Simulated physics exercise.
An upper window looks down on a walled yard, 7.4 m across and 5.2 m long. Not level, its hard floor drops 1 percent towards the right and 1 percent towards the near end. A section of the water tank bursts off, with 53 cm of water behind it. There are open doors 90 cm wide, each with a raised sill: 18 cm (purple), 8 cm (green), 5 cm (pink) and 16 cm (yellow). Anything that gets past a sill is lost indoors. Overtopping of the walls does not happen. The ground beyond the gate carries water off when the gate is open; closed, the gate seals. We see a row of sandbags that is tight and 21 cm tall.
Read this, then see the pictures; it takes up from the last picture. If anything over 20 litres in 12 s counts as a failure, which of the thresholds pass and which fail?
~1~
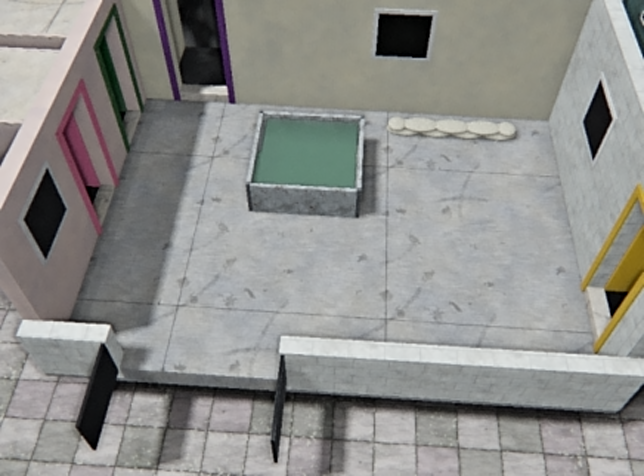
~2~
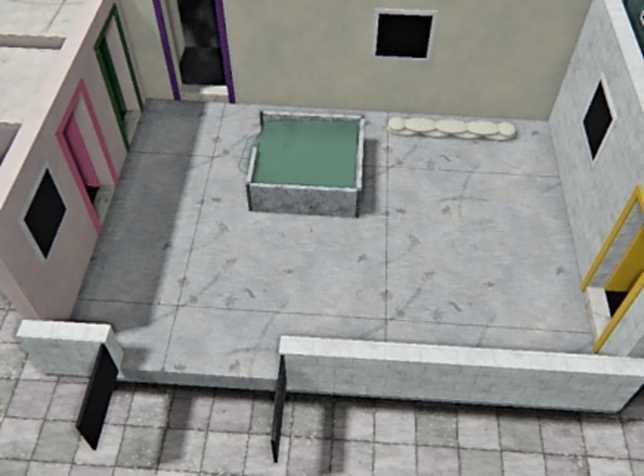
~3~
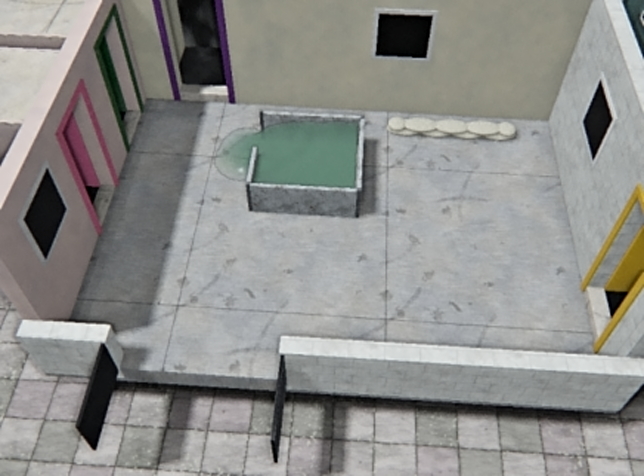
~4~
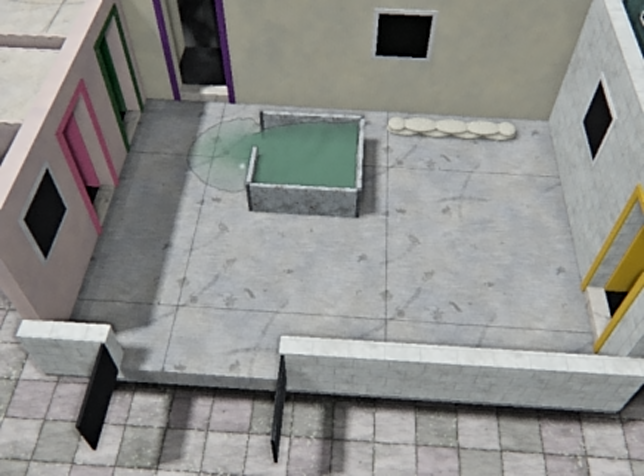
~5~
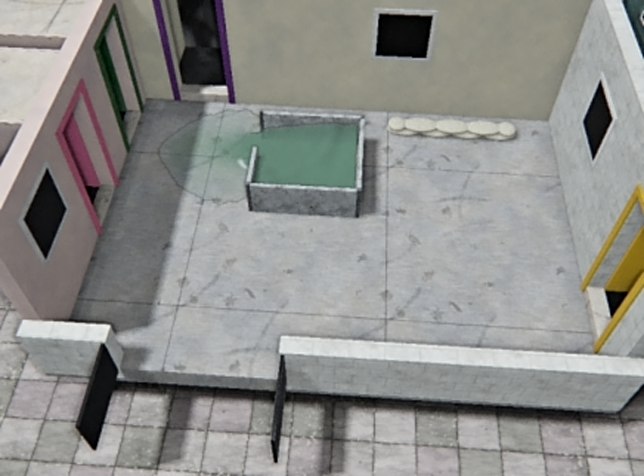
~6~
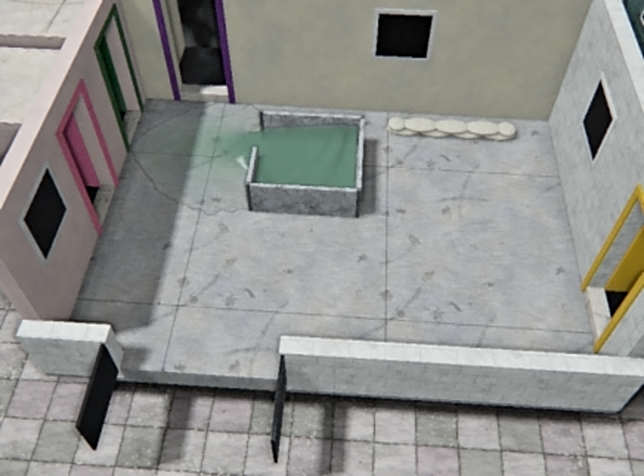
The purple door passes. The green door fails. The pink door fails. The yellow door passes.
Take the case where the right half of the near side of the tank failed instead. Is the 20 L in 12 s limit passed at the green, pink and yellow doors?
Green falls short; pink falls short; yellow falls short.
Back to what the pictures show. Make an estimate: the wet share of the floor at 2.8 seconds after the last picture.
Wet share: Near 25 percent.
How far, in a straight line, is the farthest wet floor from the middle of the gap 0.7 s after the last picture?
Roughly 2.8 metres out.
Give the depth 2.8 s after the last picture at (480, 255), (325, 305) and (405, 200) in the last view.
Approximately 0, 0 and 0 centimetres, going through them in turn.
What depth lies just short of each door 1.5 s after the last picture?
Depths: Purple door 13 cm, green door 23 cm, pink door 11 cm, yellow door 0 cm.
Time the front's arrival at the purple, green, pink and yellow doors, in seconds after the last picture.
Purple 0.1 s, green 0.1 s, pink 0.5 s, yellow not in the 12 s.
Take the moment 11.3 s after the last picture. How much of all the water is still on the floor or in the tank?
Roughly 60 per cent is still there.
Then, 0.7 s after the last picture water covers 15 % of the floor and is deepest (29 cm) near (145, 103); purple door 16 cm at the sill, 0 L in, green door 15 cm at the sill, 20 L in, pink door 7 cm at the sill, 0 L in, yellow door not reached.
Then, 1.5 s after the last picture water covers 20 % of the floor and is deepest (26 cm) near (134, 137); purple door 13 cm at the sill, 0 L in, green door 23 cm at the sill, 77 L in, pink door 11 cm at the sill, 10 L in, yellow door not reached.
Then, 2.8 s after the last picture water covers 25 % of the floor and is deepest (16 cm) near (254, 152); purple door 12 cm at the sill, 0 L in, green door 15 cm at the sill, 141 L in, pink door 8 cm at the sill, 28 L in, yellow door not reached.
Then, 6.3 s after the last picture water covers 40 % of the floor and is deepest (10 cm) near (65, 336); purple door 8 cm at the sill, 0 L in, green door 8 cm at the sill, 176 L in, pink door 6 cm at the sill, 42 L in, yellow door not reached.
Then, 11.3 s after the last picture water covers 55 % of the floor and is deepest (6 cm) near (87, 349); purple door 3 cm at the sill, 0 L in, green door 3 cm at the sill, 176 L in, pink door 3 cm at the sill, 43 L in, yellow door not reached.
